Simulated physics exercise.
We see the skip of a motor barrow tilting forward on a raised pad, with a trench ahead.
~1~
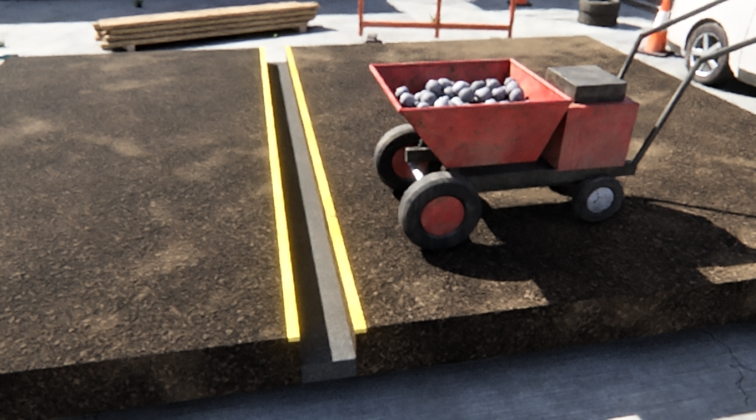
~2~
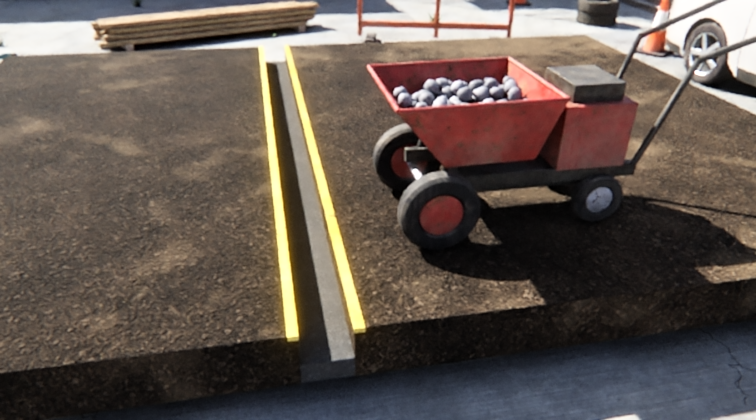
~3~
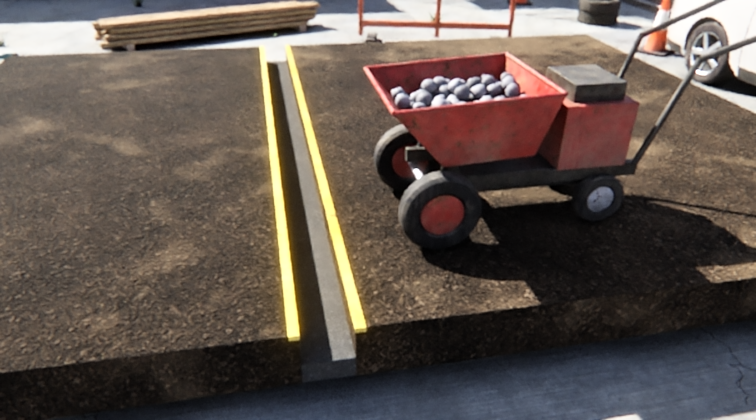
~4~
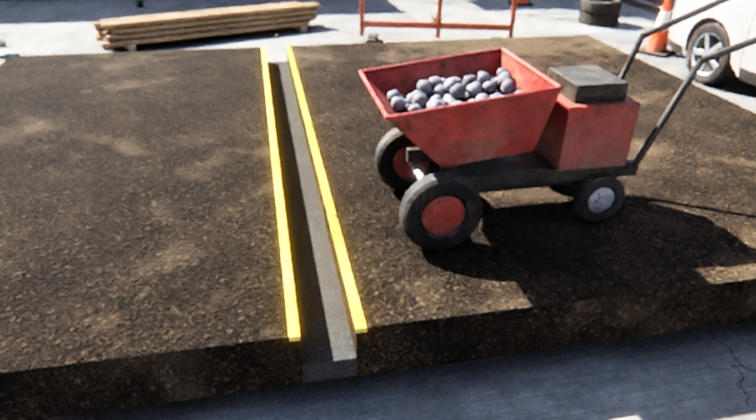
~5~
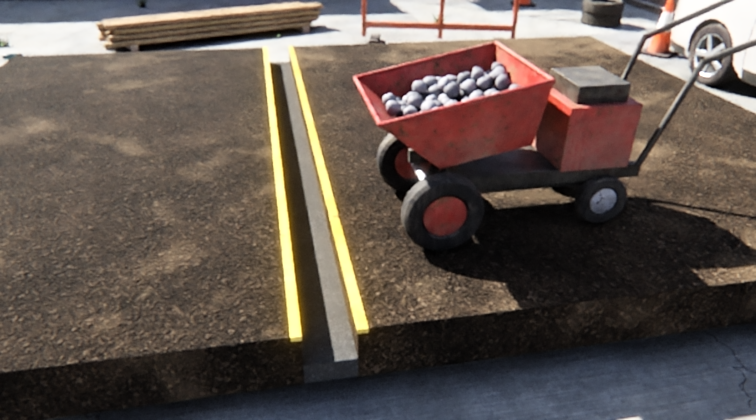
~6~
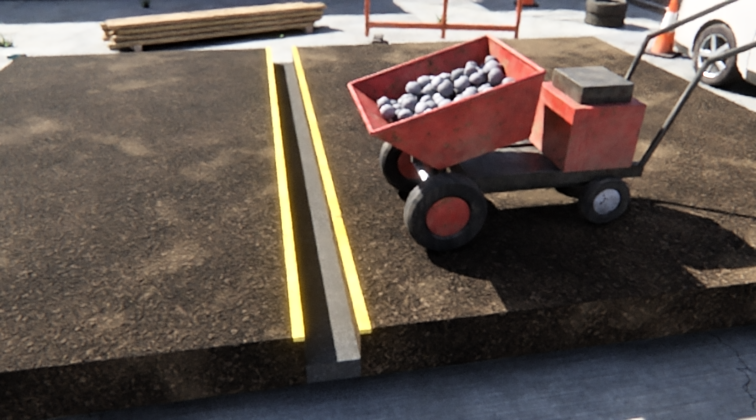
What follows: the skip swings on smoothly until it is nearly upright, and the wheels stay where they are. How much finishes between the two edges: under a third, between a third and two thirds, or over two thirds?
Between the edges lies between a third and two thirds of the load.
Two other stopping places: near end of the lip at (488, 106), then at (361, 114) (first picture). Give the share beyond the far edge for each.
Roughly 0 per cent, and 60 per cent.
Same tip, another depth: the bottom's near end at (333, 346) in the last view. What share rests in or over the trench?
Near 30 %.
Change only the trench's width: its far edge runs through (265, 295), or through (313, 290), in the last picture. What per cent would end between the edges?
Roughly 80 per cent, and 10 per cent.
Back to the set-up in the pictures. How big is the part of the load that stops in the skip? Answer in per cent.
About 25 per cent.
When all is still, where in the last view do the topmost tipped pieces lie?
Roughly at (280, 218).
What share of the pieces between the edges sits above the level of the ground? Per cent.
Some 20 per cent.
Just after the last frame, skip tipped steeply; every one in the skip.
A moment on, skip tipped right over; the larger part in the skip; roughly a quarter in or heaped over the trench; about a tenth beyond it; just a few falling.
Further on, skip tipped right over; roughly a quarter in the skip; roughly half in or heaped over the trench; roughly a quarter beyond it.
When it is over, skip tipped right over; roughly a quarter in the skip; roughly half in or heaped over the trench; roughly a quarter beyond it.
